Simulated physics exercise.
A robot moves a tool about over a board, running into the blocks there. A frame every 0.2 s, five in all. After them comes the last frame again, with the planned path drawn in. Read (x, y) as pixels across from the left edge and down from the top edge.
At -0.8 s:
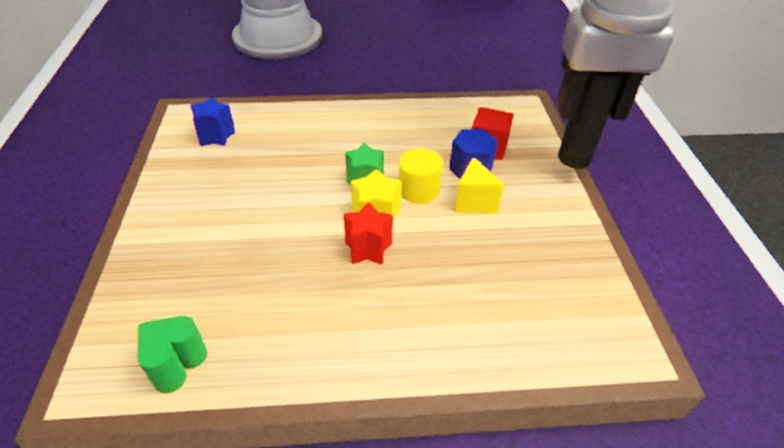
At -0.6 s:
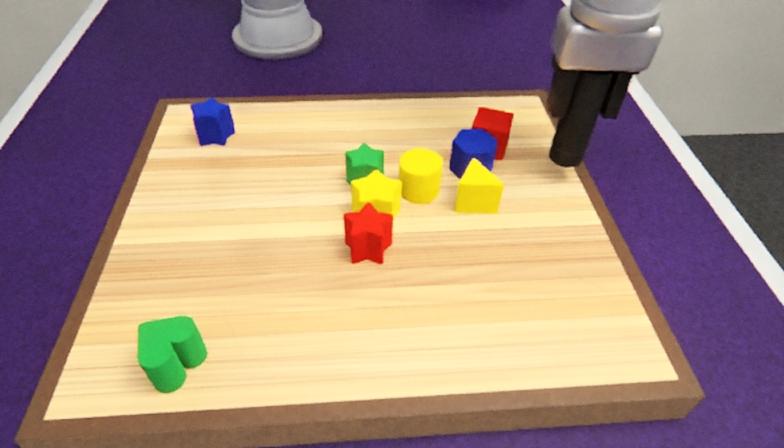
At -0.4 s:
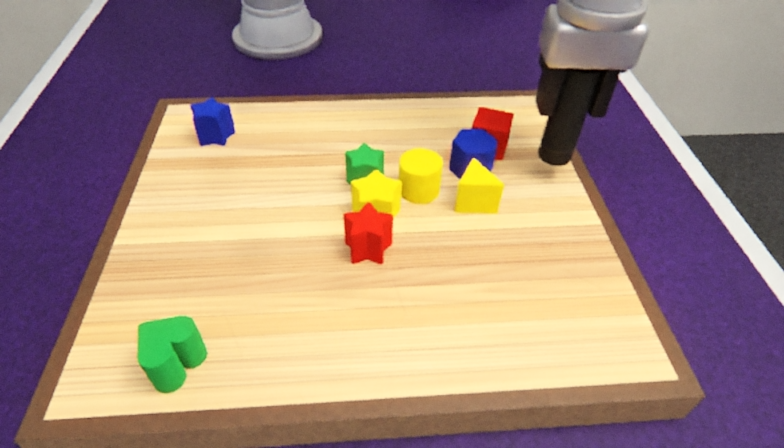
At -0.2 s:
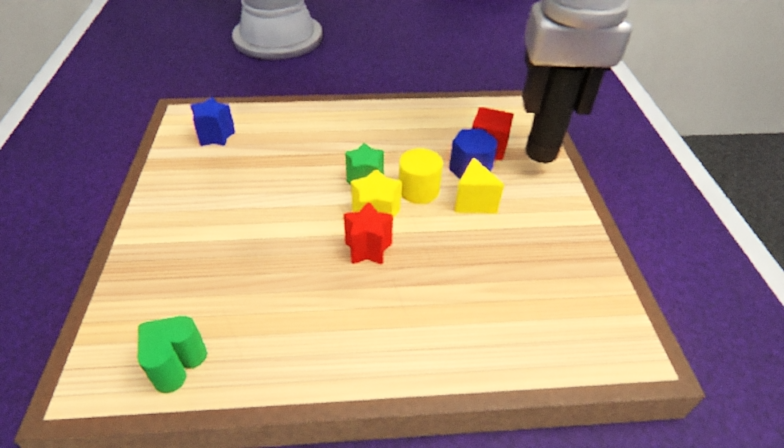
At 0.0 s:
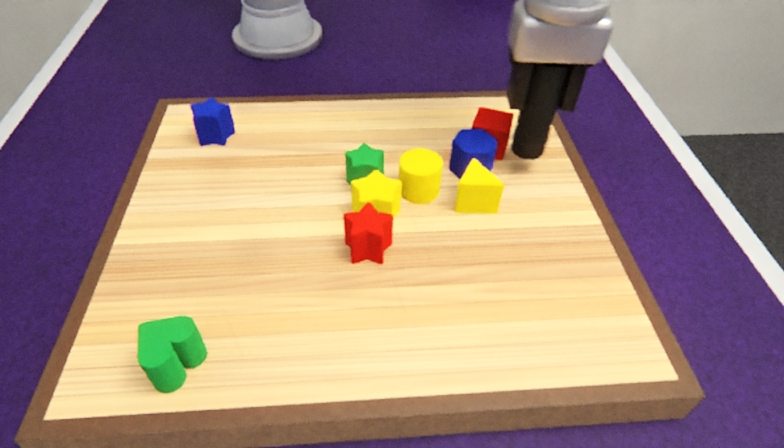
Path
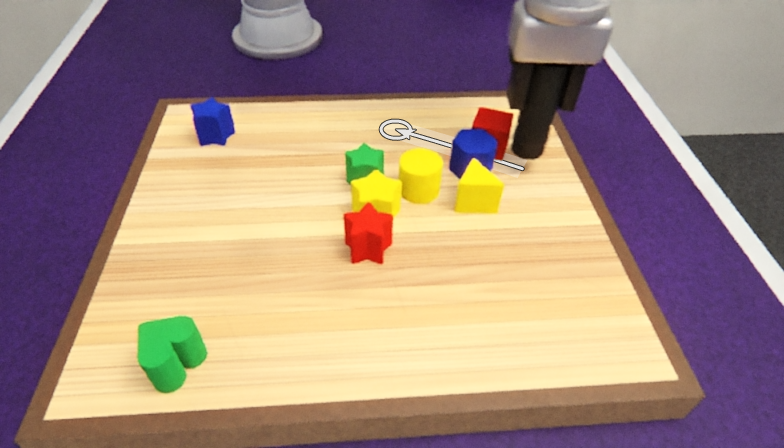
On a wooden board, a robot's black tool moves left toward still, colourful blocks.
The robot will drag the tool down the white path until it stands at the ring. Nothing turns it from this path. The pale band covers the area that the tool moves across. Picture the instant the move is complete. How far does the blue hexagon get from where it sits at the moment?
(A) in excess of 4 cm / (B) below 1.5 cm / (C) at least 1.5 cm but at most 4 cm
The correct letter is C.
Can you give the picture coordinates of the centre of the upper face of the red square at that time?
The answer is (464, 100).
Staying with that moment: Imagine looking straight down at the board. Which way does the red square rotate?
Clockwise.
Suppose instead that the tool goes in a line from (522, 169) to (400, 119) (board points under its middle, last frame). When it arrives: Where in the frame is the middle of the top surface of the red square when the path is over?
It is going to be at (456, 91).
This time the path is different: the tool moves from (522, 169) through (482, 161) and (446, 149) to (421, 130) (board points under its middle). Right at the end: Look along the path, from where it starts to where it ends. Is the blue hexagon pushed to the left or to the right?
Sideways shift: Left.
Drawn move, straight from (522, 169) to (396, 130).
The first path, step by step. One third of the way, tool (481, 136); blue hexagon (460, 141), turned 15° anticlockwise; red square (474, 106), turned 50° clockwise.
Two thirds of the way, tool (438, 123); blue hexagon (456, 141), turned 30° anticlockwise; red square (464, 100), turned 95° clockwise.
At the end, tool (396, 112); blue hexagon (456, 141), turned 30° anticlockwise; yellow triangle still; red square (464, 100), turned 95° clockwise.
